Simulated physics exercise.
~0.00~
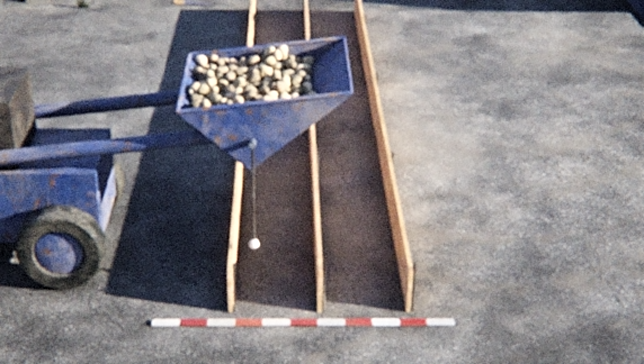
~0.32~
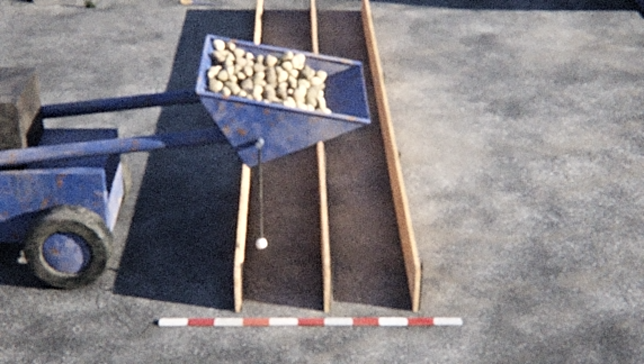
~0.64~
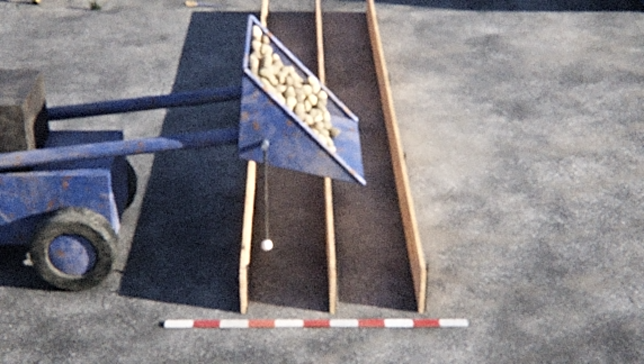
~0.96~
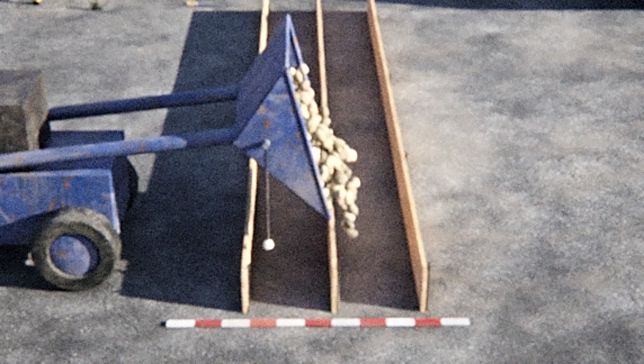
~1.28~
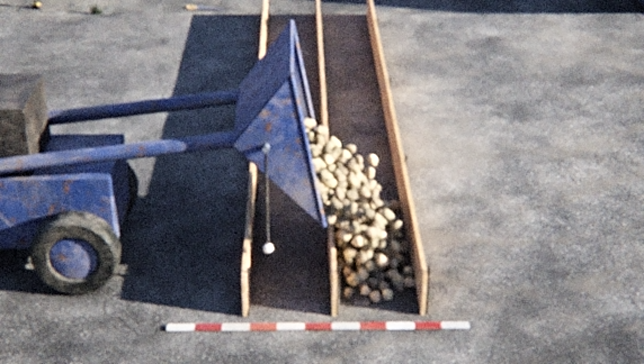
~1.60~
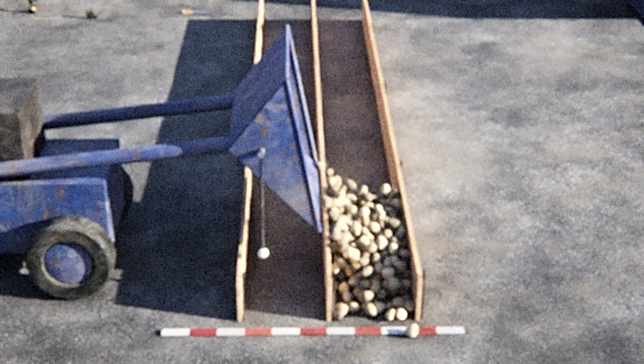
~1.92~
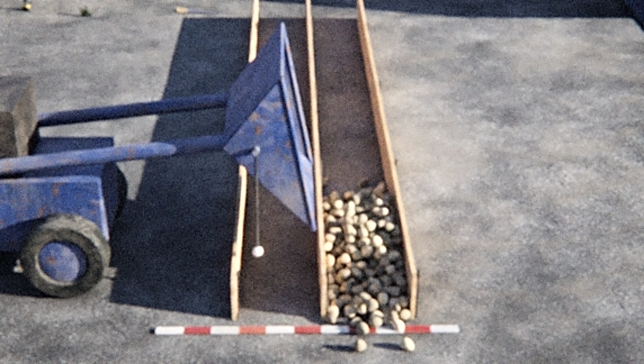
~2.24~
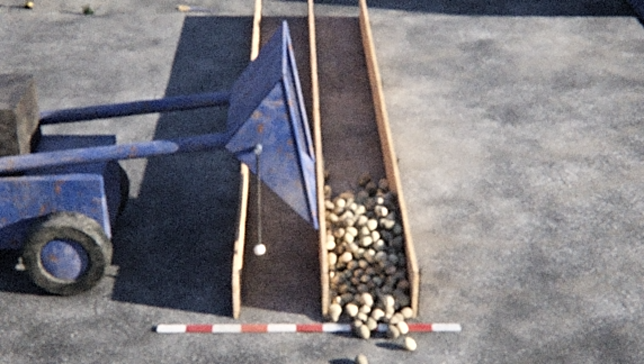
On a sunlit grey yard, a blue loader tips its bucket of pale rounded stones rightward over long upright boards, and the stones slide out into the far bay, spreading past its near end until a few lie beyond the red-and-white staff and the bucket hangs steeply tilted.
